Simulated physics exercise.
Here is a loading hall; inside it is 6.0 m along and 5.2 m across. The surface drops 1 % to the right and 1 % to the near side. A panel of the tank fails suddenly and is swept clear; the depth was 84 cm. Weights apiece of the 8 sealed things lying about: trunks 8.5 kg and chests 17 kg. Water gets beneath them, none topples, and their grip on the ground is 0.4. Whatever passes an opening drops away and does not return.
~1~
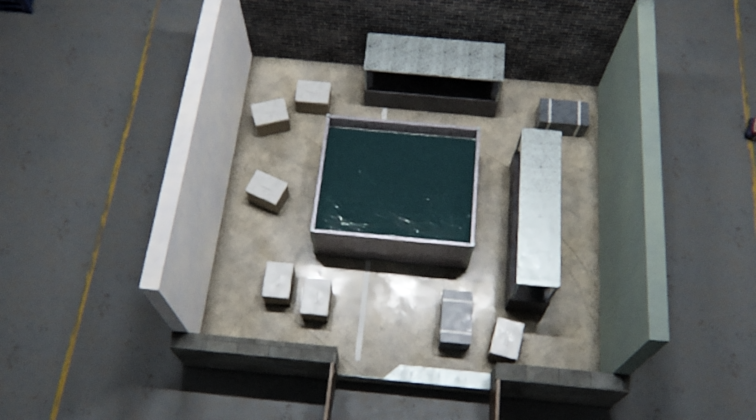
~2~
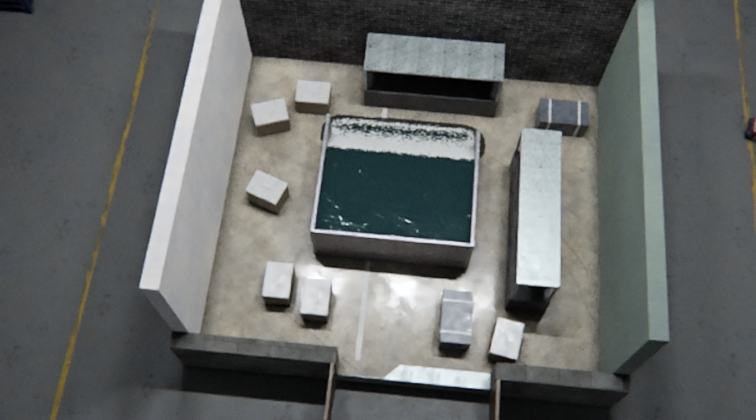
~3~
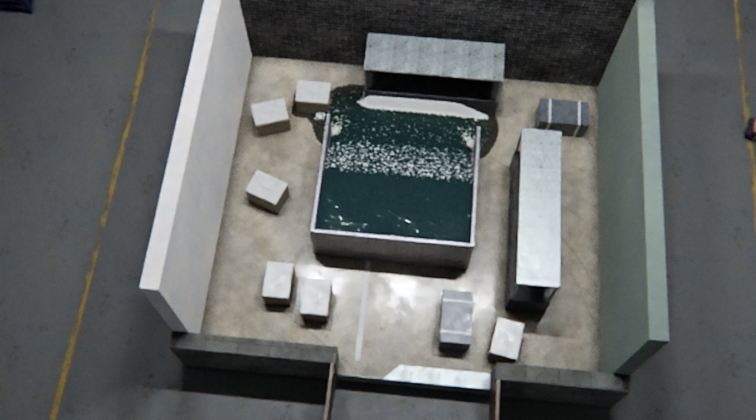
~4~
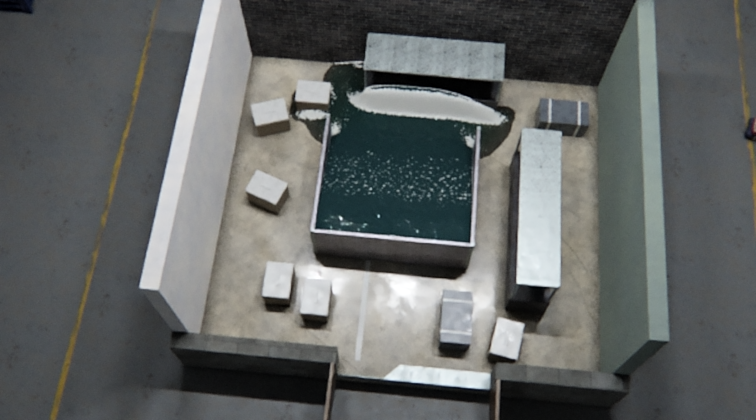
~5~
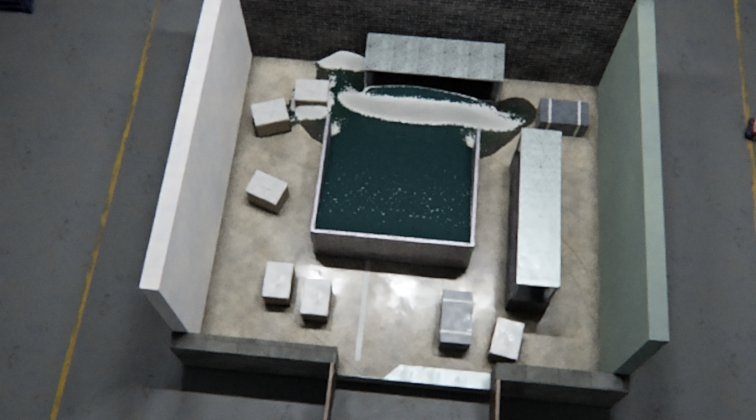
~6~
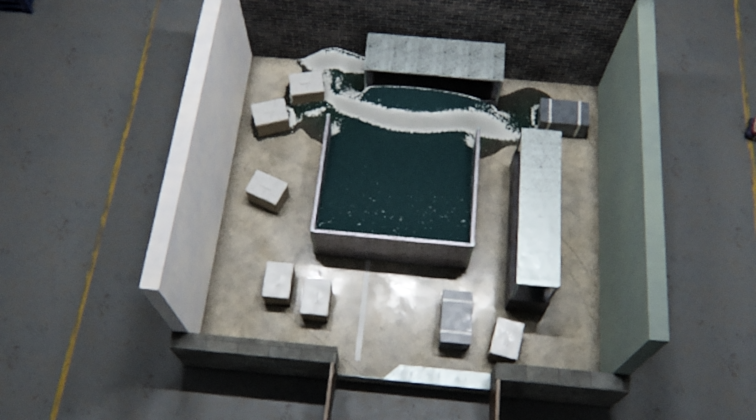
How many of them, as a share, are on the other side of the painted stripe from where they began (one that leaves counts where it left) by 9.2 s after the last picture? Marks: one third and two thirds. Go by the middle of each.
Share: Between one and two thirds.
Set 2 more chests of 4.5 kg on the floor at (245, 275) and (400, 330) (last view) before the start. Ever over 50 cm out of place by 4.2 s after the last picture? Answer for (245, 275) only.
Answer: Past it.
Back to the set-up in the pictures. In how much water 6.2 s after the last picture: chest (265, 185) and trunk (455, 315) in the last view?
About 11 and 14 cm.
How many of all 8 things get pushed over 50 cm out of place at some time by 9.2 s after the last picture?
That makes 8.
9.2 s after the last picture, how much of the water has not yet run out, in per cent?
About 80 per cent.
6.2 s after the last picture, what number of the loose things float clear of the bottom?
I count 7.
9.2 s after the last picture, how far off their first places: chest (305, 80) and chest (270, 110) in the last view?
In turn: Washed out, washed out.
Then, 1.2 s after the last picture 0 of 8 are over the mark; 2 afloat.
Then, 3.8 s after the last picture 0 of 8 are over the mark; 4 afloat.
Then, 6.2 s after the last picture 4 of 8 are over the mark; 7 afloat.
Then, 9.2 s after the last picture 5 of 8 are over the mark; 4 afloat.
